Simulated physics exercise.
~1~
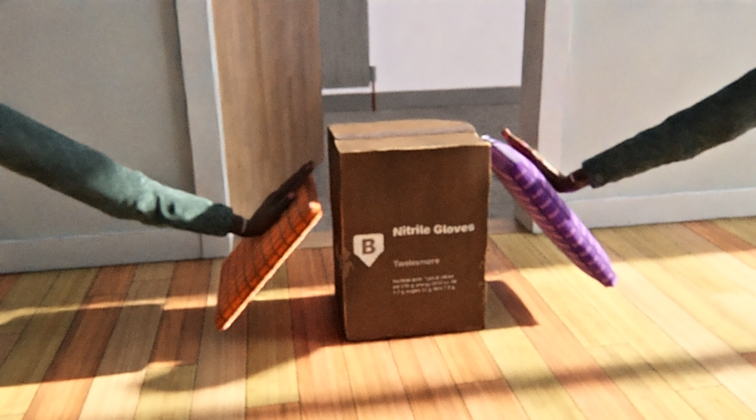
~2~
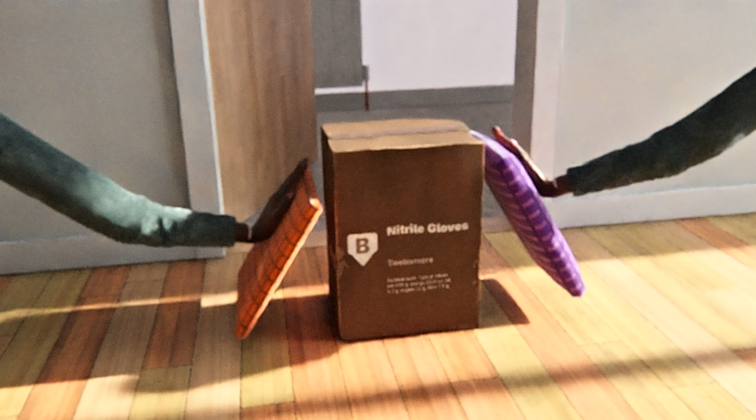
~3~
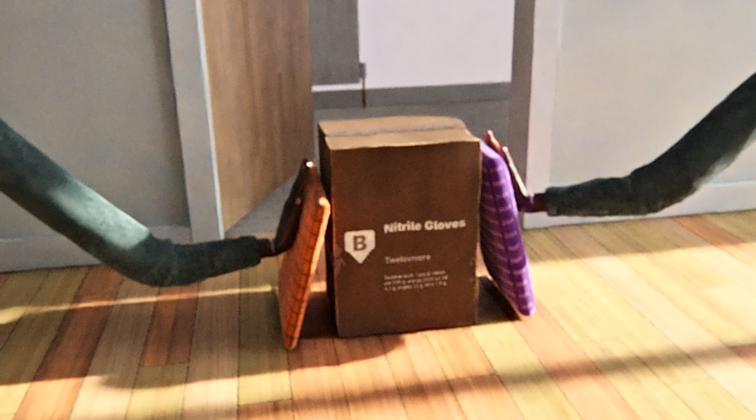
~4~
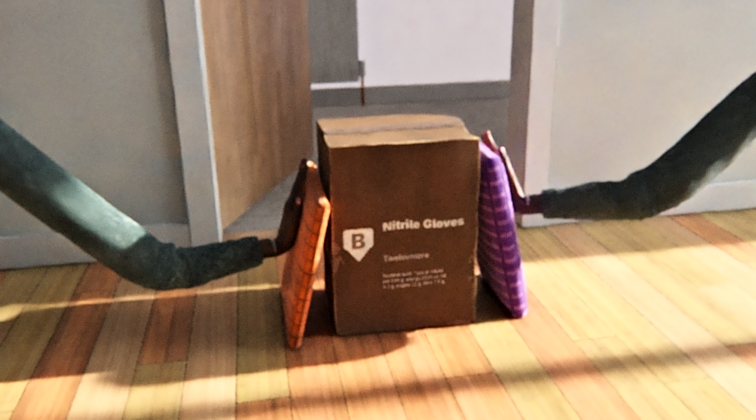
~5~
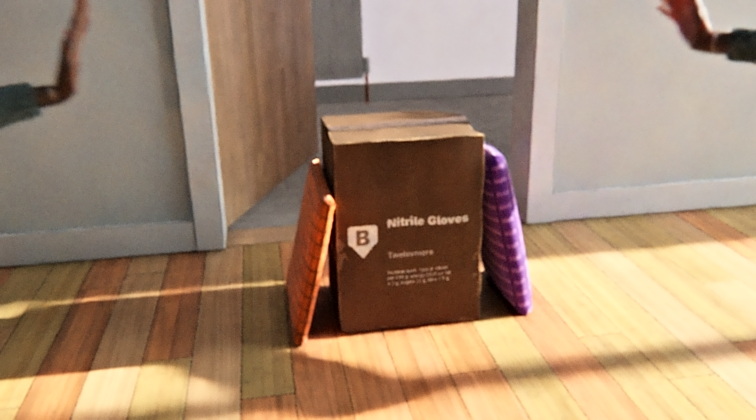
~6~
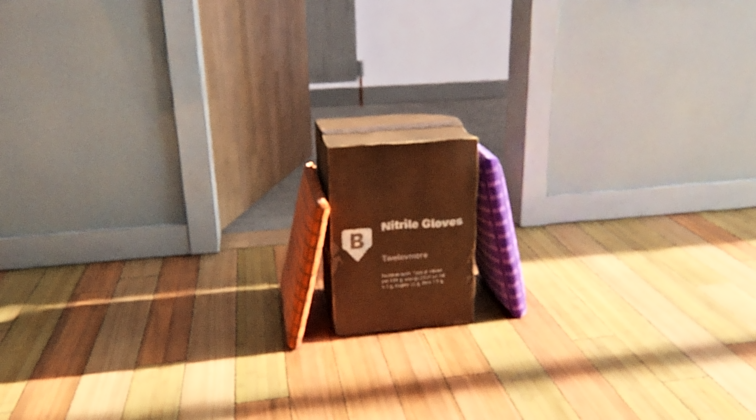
Two hands leaned an orange seat pad against the left side of a brown box and a purple pillow against its right, then let go and drew away, leaving both propped against the box on the wooden floor.
